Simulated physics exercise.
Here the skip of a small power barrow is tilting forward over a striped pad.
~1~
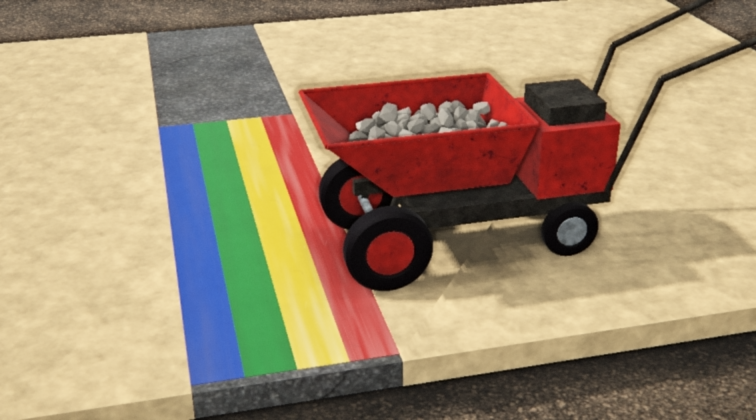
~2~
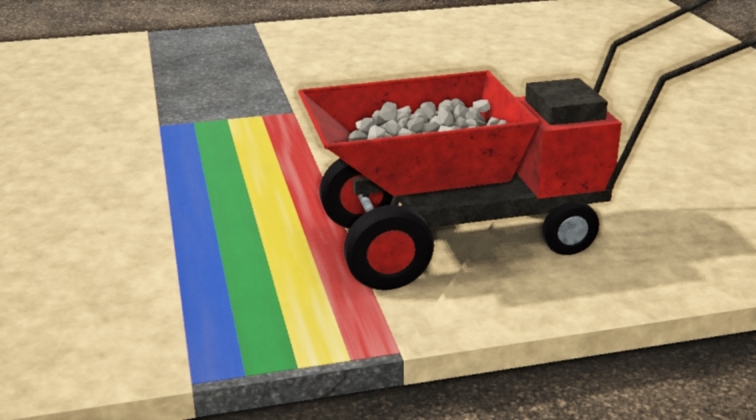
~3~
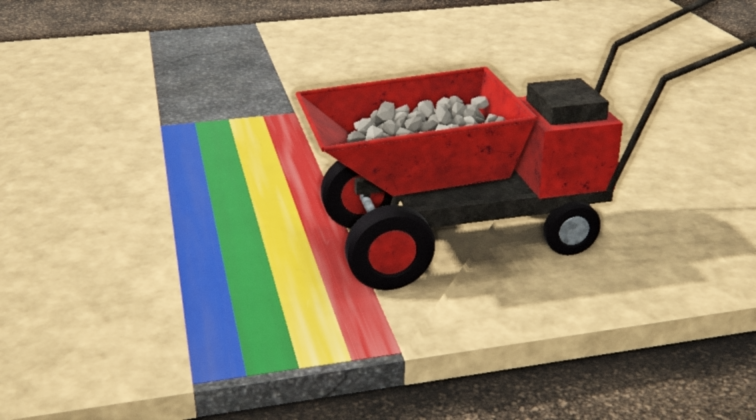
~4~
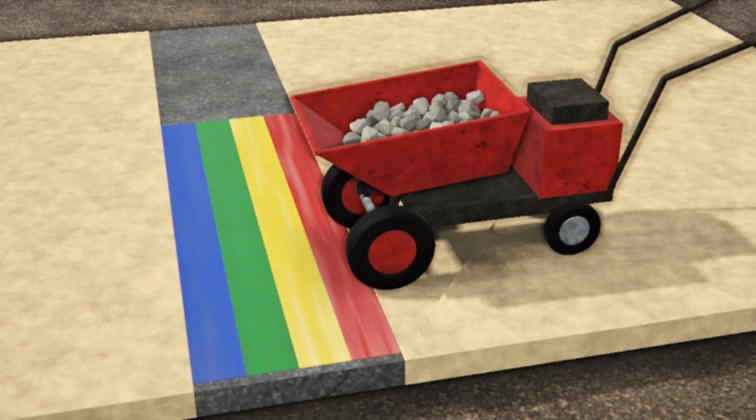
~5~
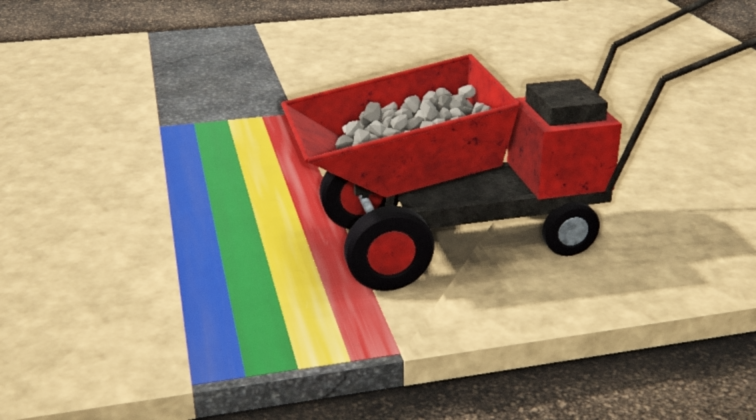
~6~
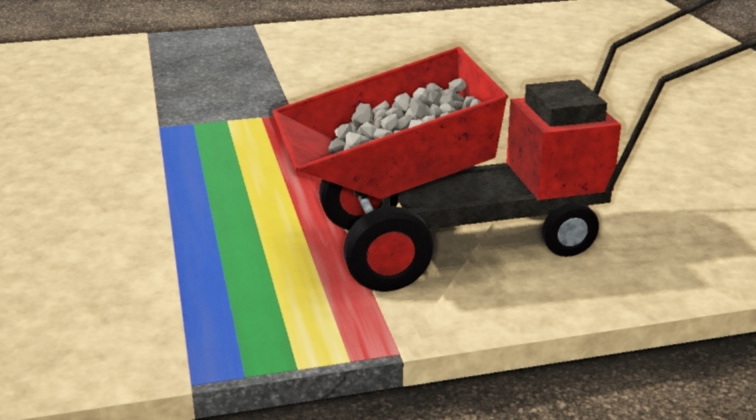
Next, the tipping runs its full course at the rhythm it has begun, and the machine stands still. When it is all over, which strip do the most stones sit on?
On the blue strip.
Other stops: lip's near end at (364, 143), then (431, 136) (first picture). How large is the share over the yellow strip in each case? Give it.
In turn, around 10 per cent and 30 per cent.
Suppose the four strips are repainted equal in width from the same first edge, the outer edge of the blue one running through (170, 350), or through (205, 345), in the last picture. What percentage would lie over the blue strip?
The first comes to 30 per cent and the second to 30 per cent.
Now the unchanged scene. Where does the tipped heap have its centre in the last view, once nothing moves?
Near (201, 273).
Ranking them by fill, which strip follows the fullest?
The second place goes to the green strip.
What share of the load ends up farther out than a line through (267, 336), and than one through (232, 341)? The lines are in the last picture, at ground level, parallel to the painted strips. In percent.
In order: Near 80 %, then 50 %.
Soon after the last picture, skip tipped steeply; all in the skip.
A little later, skip tipped steeply; most in the skip; a small part over the green strip; a small part over the blue strip.
Later still, skip tipped right over; about a quarter in the skip; a small part over the green strip; about a third over the blue strip; about a quarter off the paint.
At rest, skip tipped right over; about a quarter in the skip; none over the red strip; none over the yellow strip; about a quarter over the green strip; about a third over the blue strip; about a quarter off the paint.
